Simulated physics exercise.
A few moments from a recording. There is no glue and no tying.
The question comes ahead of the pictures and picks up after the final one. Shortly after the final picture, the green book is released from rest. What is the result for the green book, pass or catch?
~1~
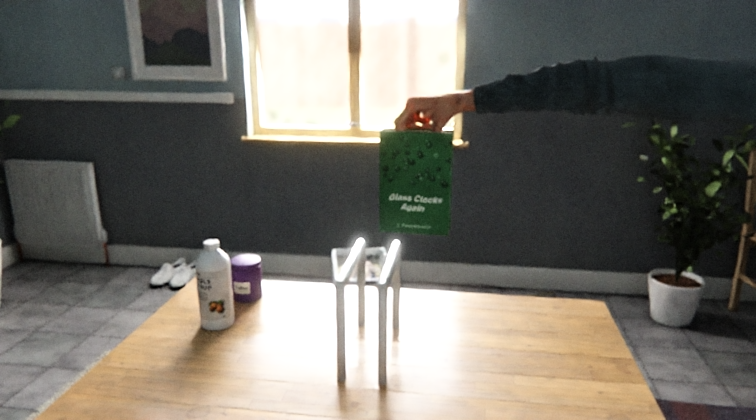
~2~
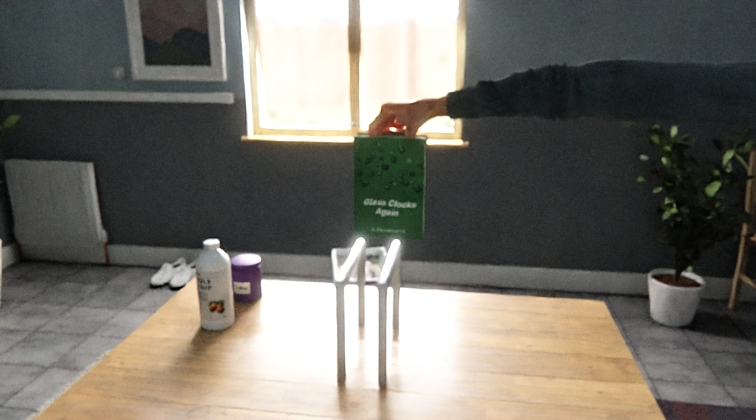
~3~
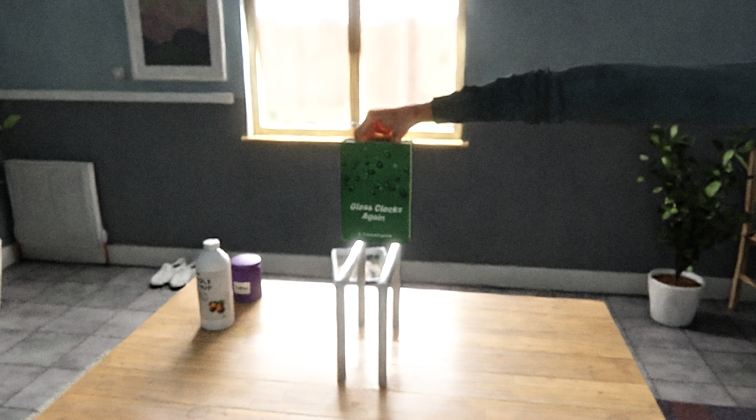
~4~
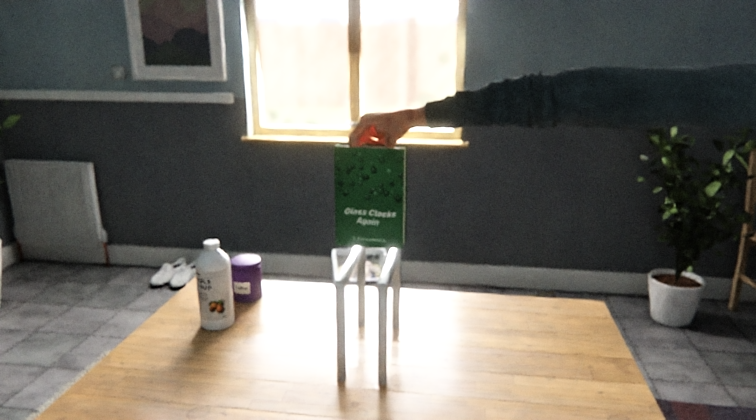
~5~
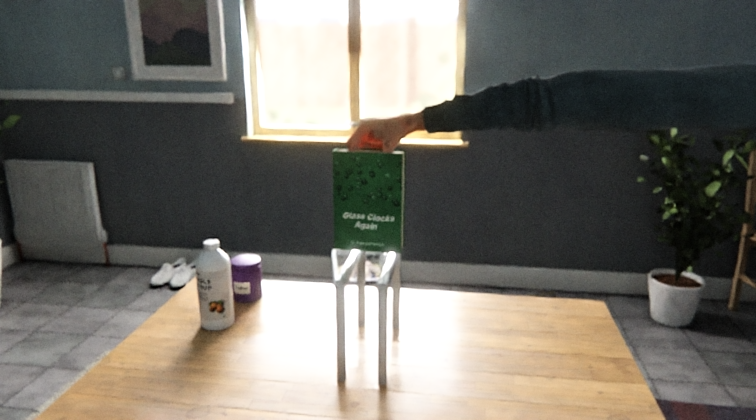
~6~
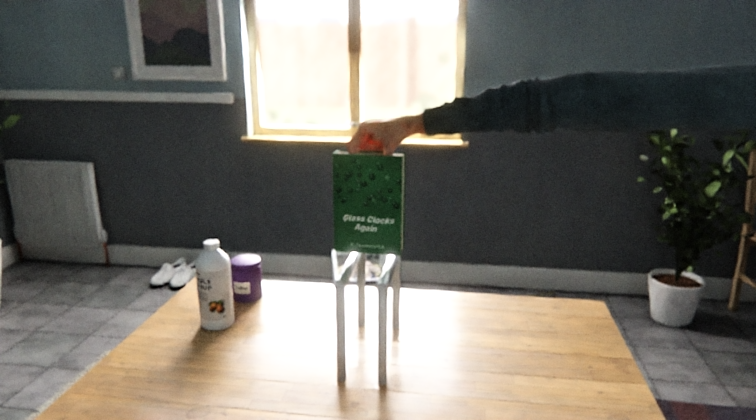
It will likely be held up top.
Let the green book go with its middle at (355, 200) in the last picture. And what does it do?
Result: Held back.
Then, 0.20 s past the last view, green book displaced a little near (369, 212).
Then, 0.30 s past the last view, green book resting near (369, 212).
Finally, all 3 still in place. Final places as the last picture's camera would see them, green book near (369, 212). The book stays on top.
